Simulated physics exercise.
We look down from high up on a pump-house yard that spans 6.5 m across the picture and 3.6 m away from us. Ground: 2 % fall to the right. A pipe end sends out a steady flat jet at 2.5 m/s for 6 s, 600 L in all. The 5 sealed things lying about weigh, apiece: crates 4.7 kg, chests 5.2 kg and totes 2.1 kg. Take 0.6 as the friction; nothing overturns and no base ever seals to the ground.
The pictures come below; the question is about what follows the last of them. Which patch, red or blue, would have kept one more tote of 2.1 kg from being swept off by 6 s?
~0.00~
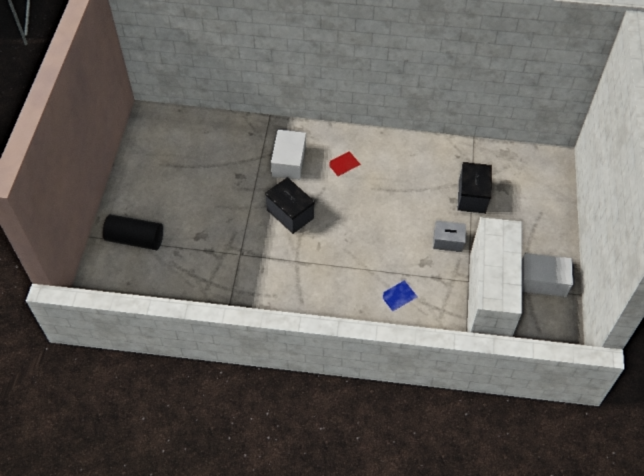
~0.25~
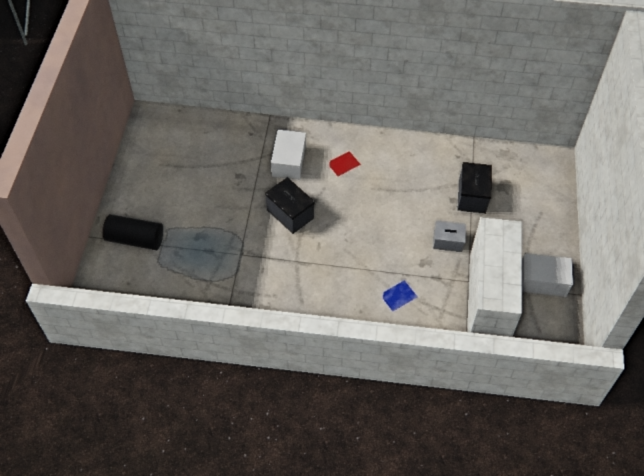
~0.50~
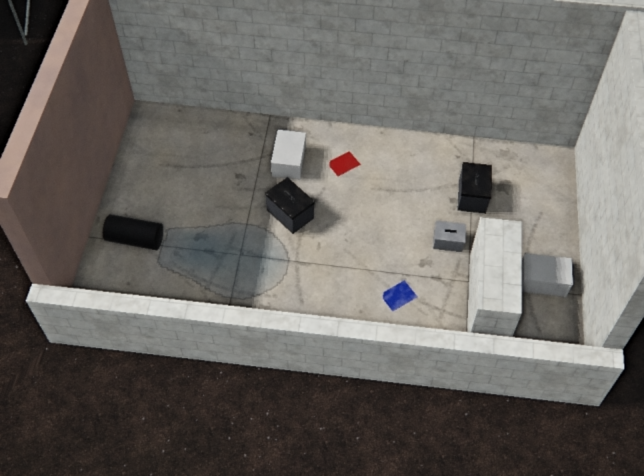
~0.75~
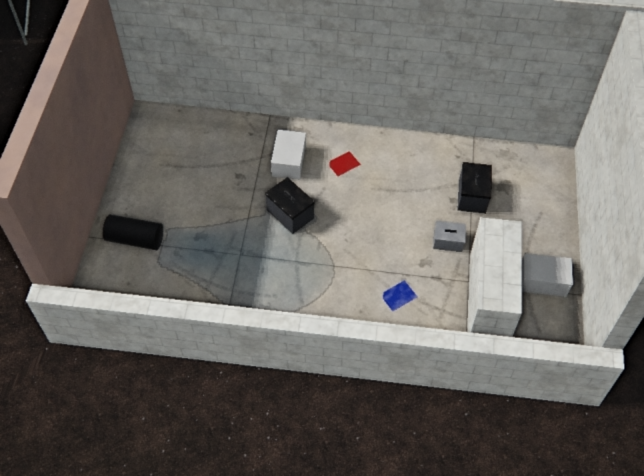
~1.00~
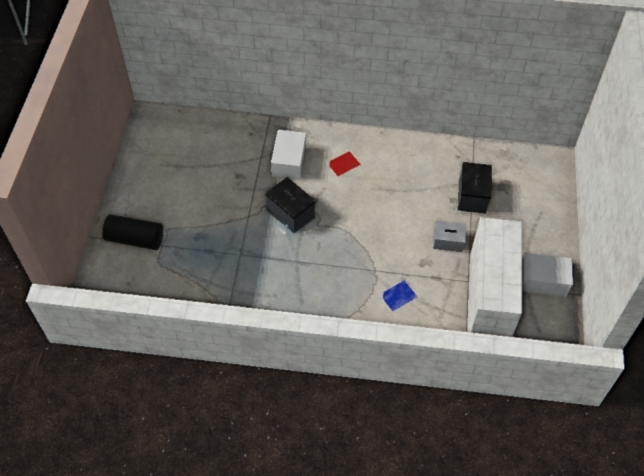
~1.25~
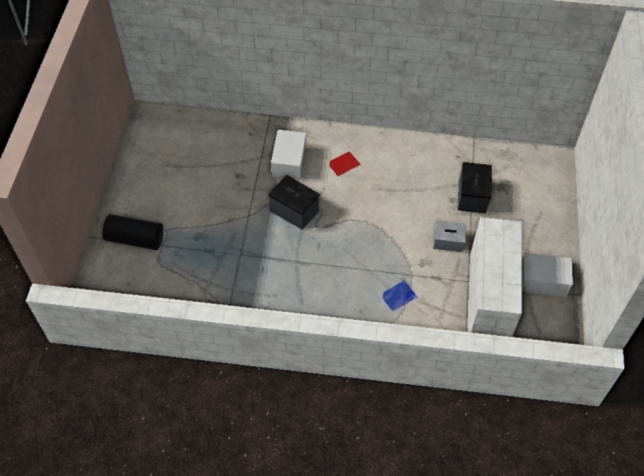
The red patch.
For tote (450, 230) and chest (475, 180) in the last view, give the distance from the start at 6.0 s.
In that order: 200 cm, 80 cm.
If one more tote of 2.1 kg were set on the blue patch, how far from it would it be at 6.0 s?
Distance: Approx. 60 cm.
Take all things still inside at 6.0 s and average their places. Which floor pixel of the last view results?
Somewhere near (434, 190).
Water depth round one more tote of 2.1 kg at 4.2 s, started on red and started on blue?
I'd say close to 0 cm, and close to 12 cm for the other.
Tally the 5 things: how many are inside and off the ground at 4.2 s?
Tally: 1 of them.
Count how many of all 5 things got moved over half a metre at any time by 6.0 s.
That makes 2.
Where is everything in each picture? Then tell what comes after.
A chest at (289, 197), on the bottom; a crate at (288, 148) rests on the ground; the red patch at (344, 164); the blue patch at (399, 296); water covers 0.0 m2; 0 of 5 have shifted, in the first frame.
A chest at (289, 197), on the bottom; a crate at (288, 148) rests on the ground; the red patch at (344, 164); the blue patch at (399, 296); 0.7 m2 under water; 0 of 5 have shifted, in the second frame.
A chest at (289, 197) rests on the ground; a crate at (288, 148), on the bottom; the red patch at (344, 164); the blue patch at (399, 296); water covers 1.4 m2; 0 of 5 have shifted, in the third frame.
A chest at (289, 197), on the bottom; a crate at (288, 148), on the bottom; the red patch at (344, 164); the blue patch at (399, 296); water covers 2.3 m2; 0 of 5 have shifted, in the fourth frame.
A chest at (290, 197), on the bottom; a crate at (288, 148), on the bottom; the red patch at (344, 164); the blue patch at (399, 296); 3.3 m2 under water; 0 of 5 have shifted, in the fifth frame.
A chest at (294, 194), on the bottom, 8 cm from its start; a crate at (288, 148) rests on the ground; the red patch at (344, 164); the blue patch at (399, 296); 4.4 m2 under water; 1 of 5 have shifted, in the sixth frame.
After 1.8 s on red it would be 0 cm off in 0 cm of water; on blue it would be 27 cm off in 2 cm of water.
After 2.7 s on red it would be 0 cm off in 0 cm of water; on blue it would be 66 cm off in 9 cm of water.
After 4.2 s on red it would be 0 cm off in 0 cm of water; on blue it would be 57 cm off in 12 cm of water.
After 6.0 s on red it would be 0 cm off in 0 cm of water; on blue it would be 69 cm off in 12 cm of water.
